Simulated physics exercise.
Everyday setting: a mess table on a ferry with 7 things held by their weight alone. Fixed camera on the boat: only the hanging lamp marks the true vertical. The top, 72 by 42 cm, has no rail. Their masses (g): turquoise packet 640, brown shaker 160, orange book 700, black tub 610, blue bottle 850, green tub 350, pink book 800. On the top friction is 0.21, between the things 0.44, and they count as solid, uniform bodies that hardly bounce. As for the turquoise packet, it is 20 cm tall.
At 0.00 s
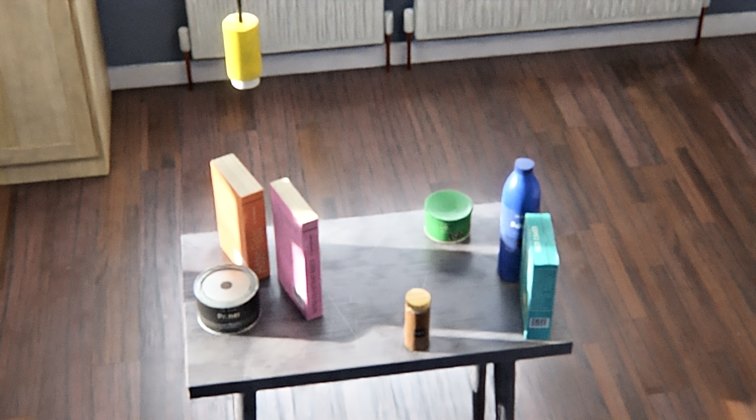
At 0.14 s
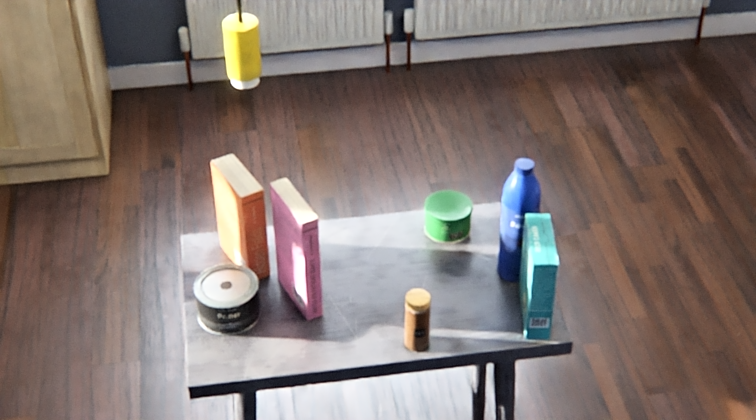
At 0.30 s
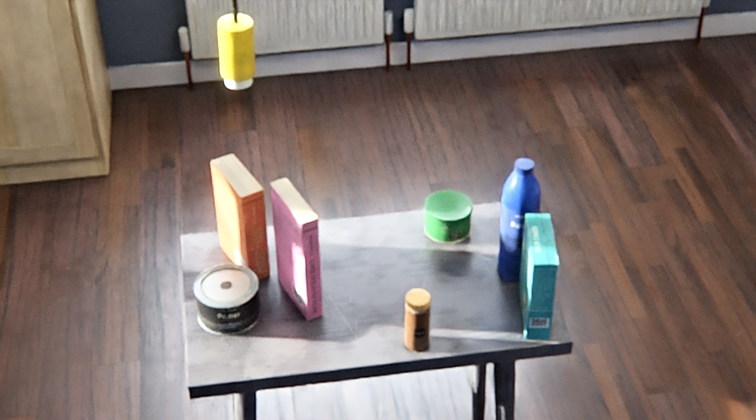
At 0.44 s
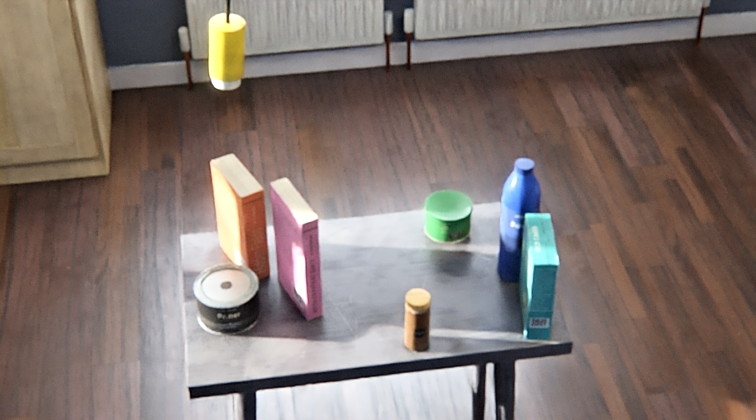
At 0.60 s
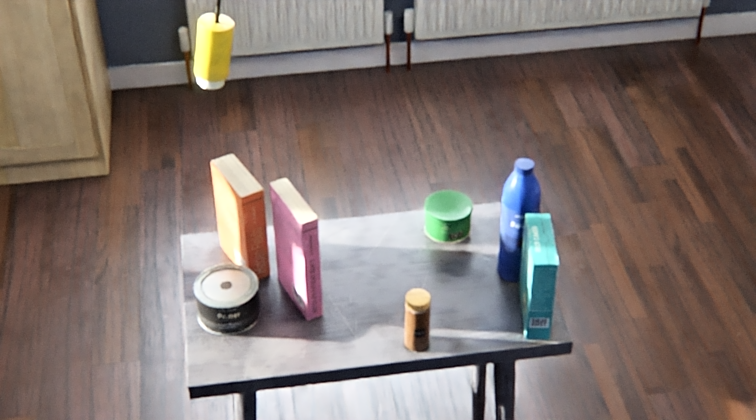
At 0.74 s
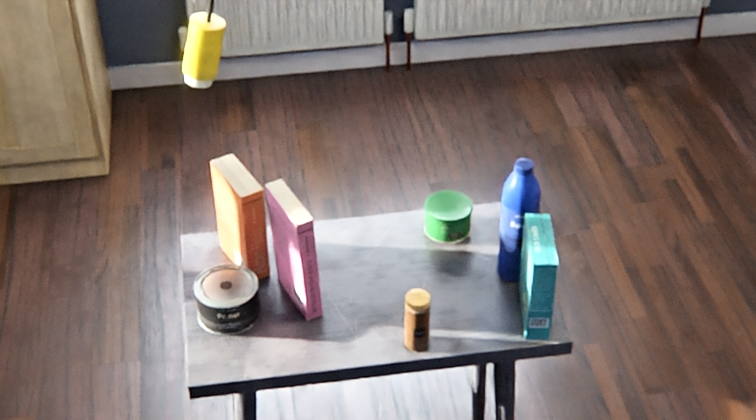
The clip shows a table holding books, tubs, a shaker, a blue bottle and a turquoise packet while a hanging yellow cylinder swings gradually left; the other items stay nearly still, then the pink book tilts slightly left.
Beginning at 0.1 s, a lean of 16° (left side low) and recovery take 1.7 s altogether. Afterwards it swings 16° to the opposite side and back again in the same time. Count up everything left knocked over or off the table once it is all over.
The total is three or more.
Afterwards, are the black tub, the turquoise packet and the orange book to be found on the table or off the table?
When everything stops, the black tub is out of bounds, the turquoise packet is still in bounds, and the orange book is out of bounds.
After 1.24 s, boat heeled 12°, left side down; black tub now off the table; turquoise packet slid 9 cm near (493, 282); brown shaker slid 8 cm near (376, 325).
After 1.64 s, boat heeled 1°, left side down; orange book and pink book now off the table; turquoise packet slid 16 cm near (457, 287); brown shaker slid 14 cm near (344, 329).
After 2.24 s, boat heeled 8°, right side down; turquoise packet slid 16 cm near (457, 287); brown shaker slid 14 cm near (344, 329); blue bottle slid 14 cm.
At rest (4.0 s), off the table, orange book, black tub and pink book; the other 4 in place, give or take 5 cm. In the last view, turquoise packet near (535, 278), brown shaker near (418, 320).
